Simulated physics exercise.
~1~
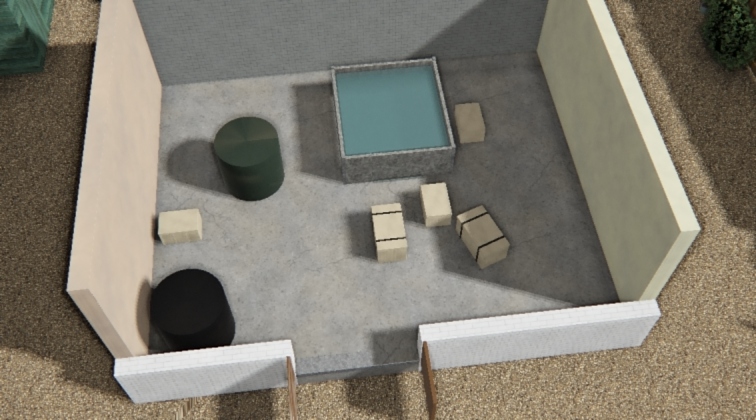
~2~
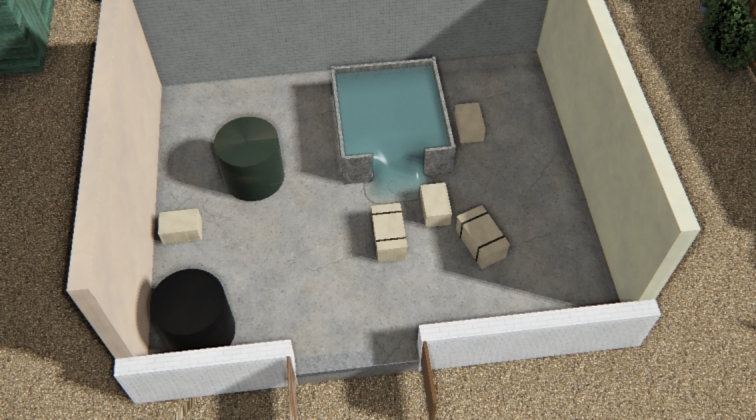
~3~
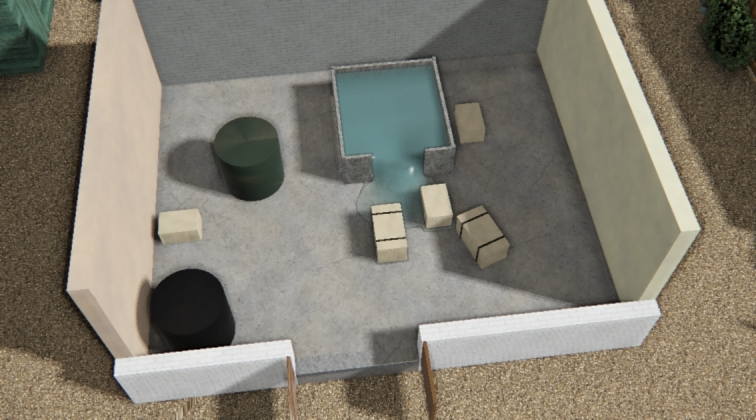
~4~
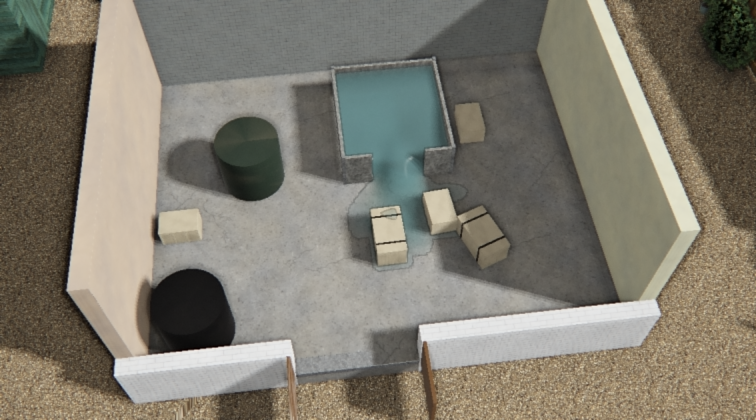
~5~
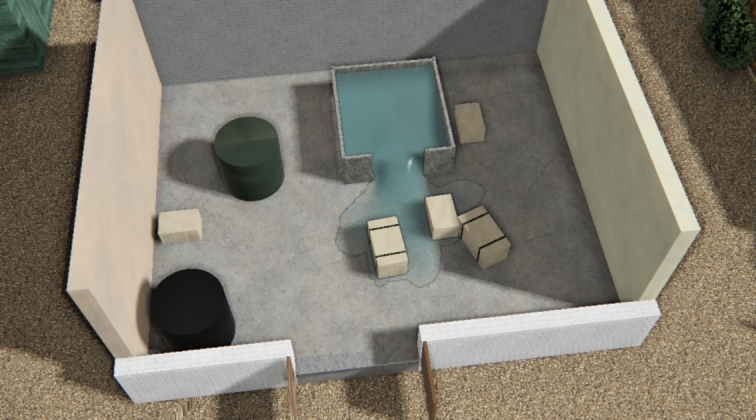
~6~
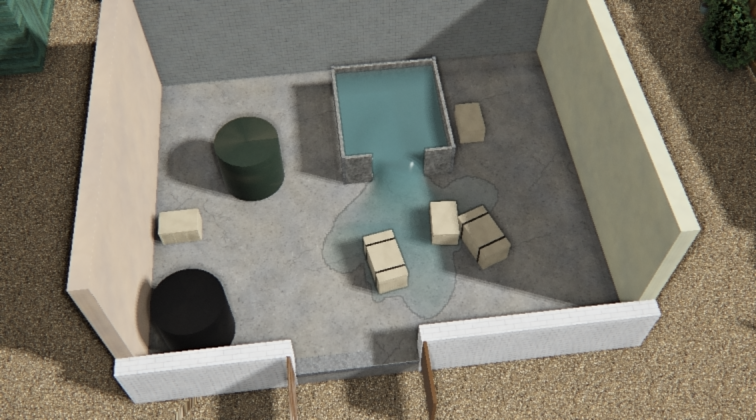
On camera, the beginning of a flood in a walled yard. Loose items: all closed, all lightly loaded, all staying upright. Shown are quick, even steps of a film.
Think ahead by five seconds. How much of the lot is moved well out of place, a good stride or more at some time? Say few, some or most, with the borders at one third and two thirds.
Some.
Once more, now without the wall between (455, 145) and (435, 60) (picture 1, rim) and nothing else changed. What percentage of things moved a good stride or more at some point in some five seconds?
My figure is about 40 %.
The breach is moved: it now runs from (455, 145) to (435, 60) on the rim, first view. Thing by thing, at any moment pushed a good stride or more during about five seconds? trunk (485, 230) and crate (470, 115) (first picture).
The first one went the full distance, the second went the full distance.
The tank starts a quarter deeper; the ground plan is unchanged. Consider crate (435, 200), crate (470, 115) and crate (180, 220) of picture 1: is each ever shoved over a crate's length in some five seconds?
Well, in sequence: Carried that far, not carried that far, not carried that far.
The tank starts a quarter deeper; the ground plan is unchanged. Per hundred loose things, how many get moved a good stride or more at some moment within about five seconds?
I get 60 percent.
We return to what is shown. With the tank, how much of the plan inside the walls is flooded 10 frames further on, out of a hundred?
I'd estimate around 50 percent.
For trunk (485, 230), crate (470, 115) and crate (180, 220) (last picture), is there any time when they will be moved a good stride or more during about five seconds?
Item one gets that far, item two never gets that far, item three never gets that far.
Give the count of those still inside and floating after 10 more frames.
You get 1.
A moment on, 2 of 5 are well off their spots; 1 afloat.
Next, 3 of 5 are well off their spots; 1 afloat.
Later, 3 of 5 are well off their spots; 2 afloat.
In the end, 3 of 5 are well off their spots, and 3 have been at some point; 1 afloat.
